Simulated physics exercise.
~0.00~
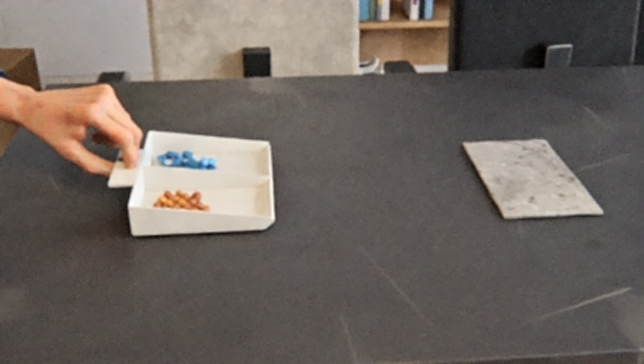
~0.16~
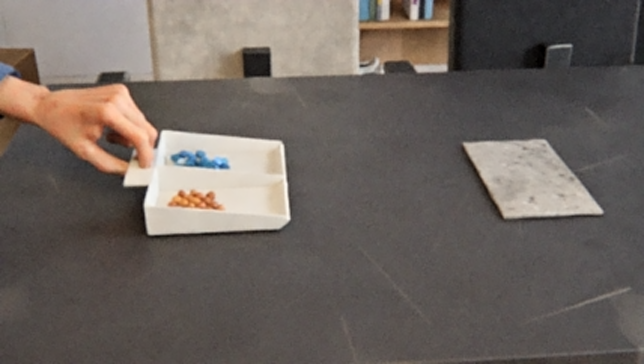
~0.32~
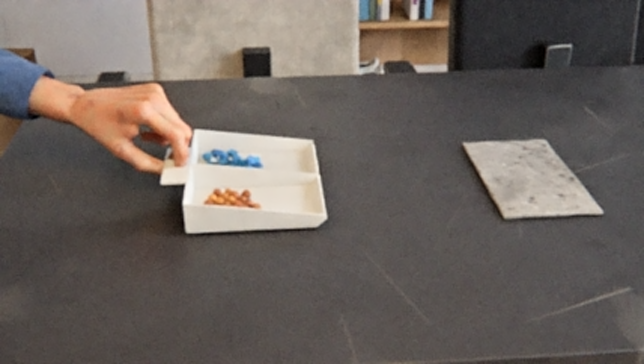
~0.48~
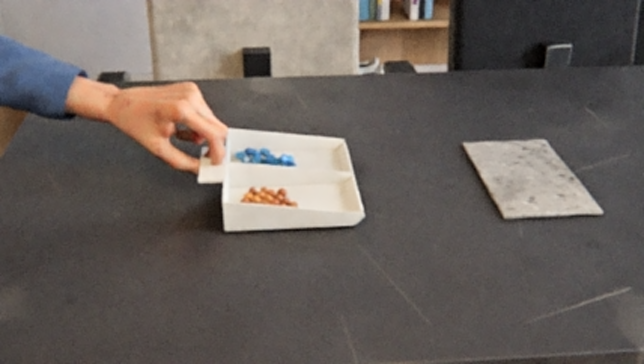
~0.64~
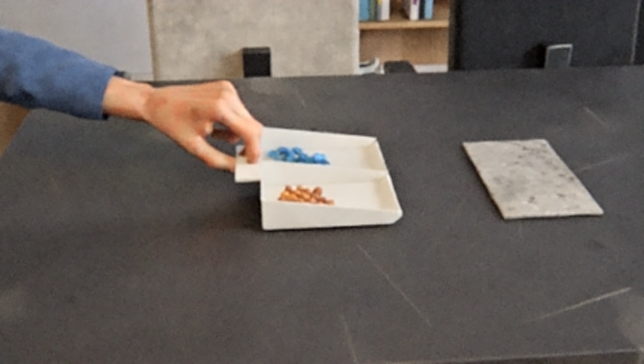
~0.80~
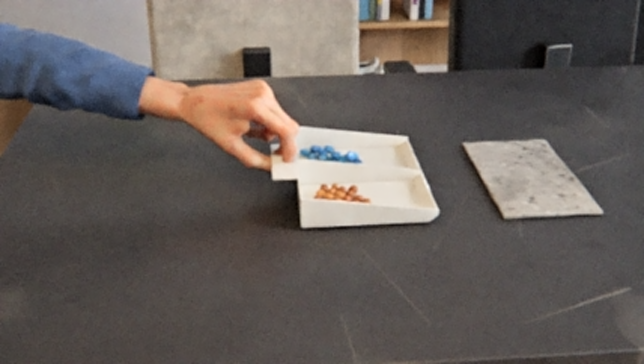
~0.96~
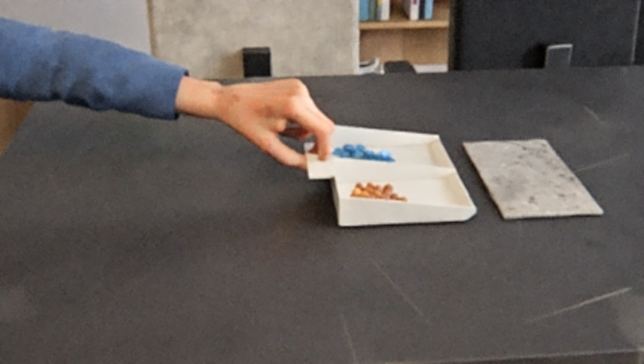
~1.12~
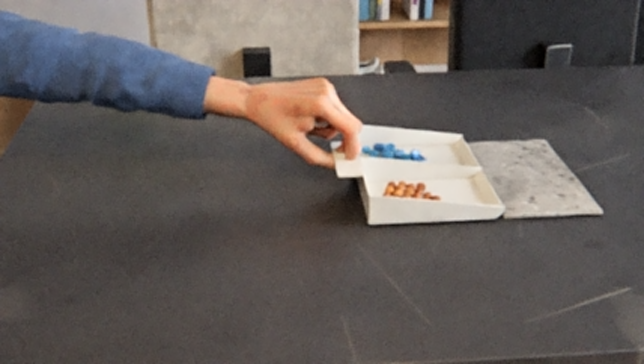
A white tray of blue and orange pieces slides right, pushed by a hand, reaching a gray slab.
